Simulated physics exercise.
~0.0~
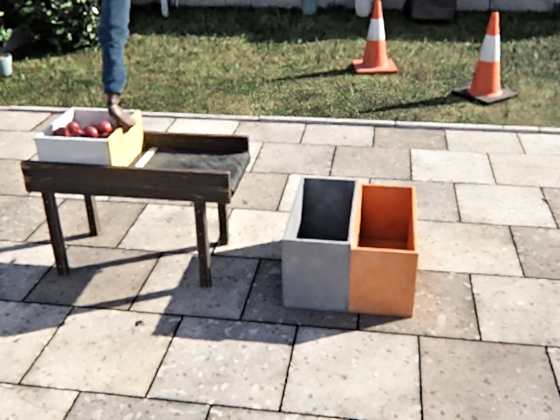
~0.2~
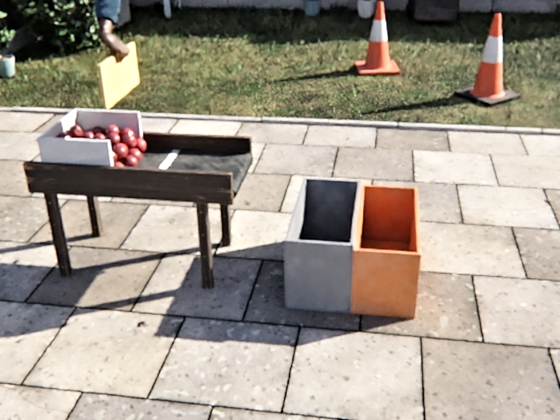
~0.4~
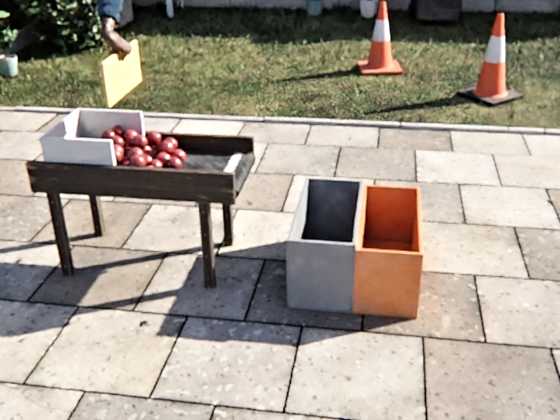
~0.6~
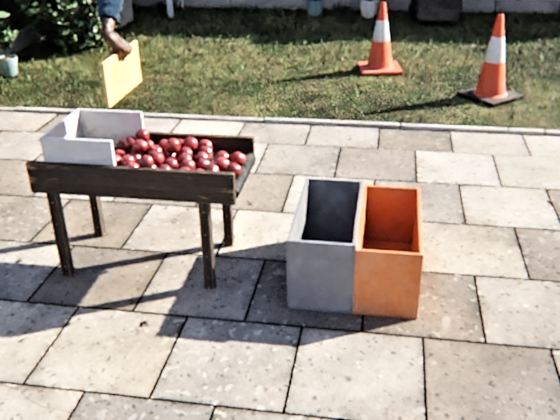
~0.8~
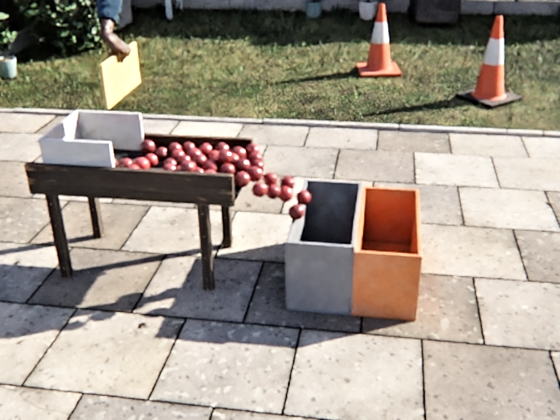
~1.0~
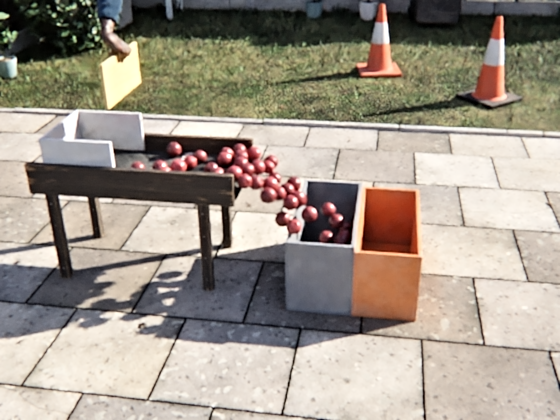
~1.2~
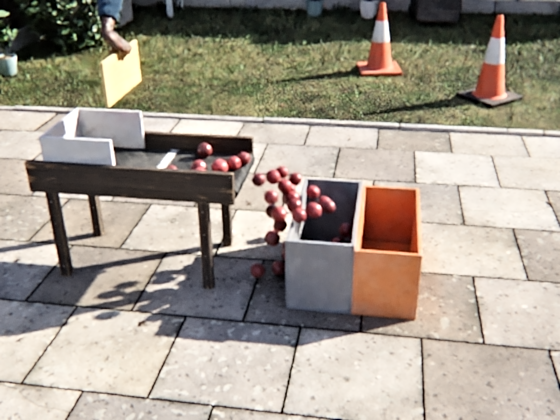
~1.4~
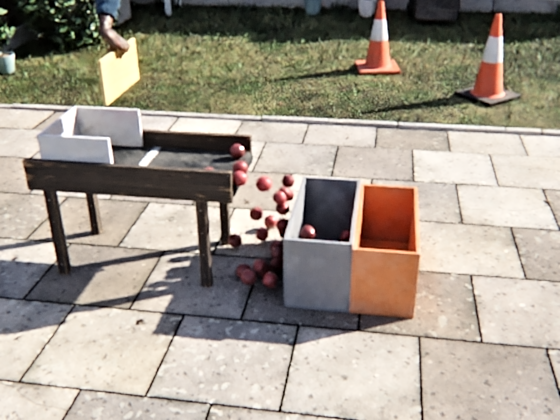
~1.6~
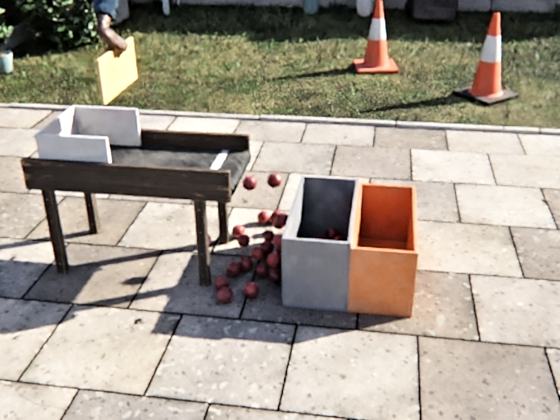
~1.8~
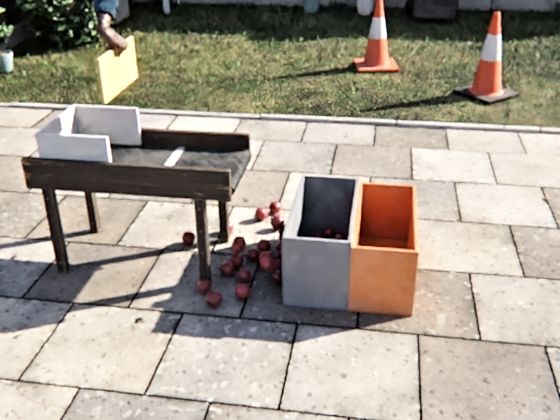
A hand lifted the yellow gate from a white pen on a dark table-like belt, and the red apples spread rightward and tumbled off the end, some dropping into the grey tub while many landed on the paving short of it, leaving the orange tub empty.
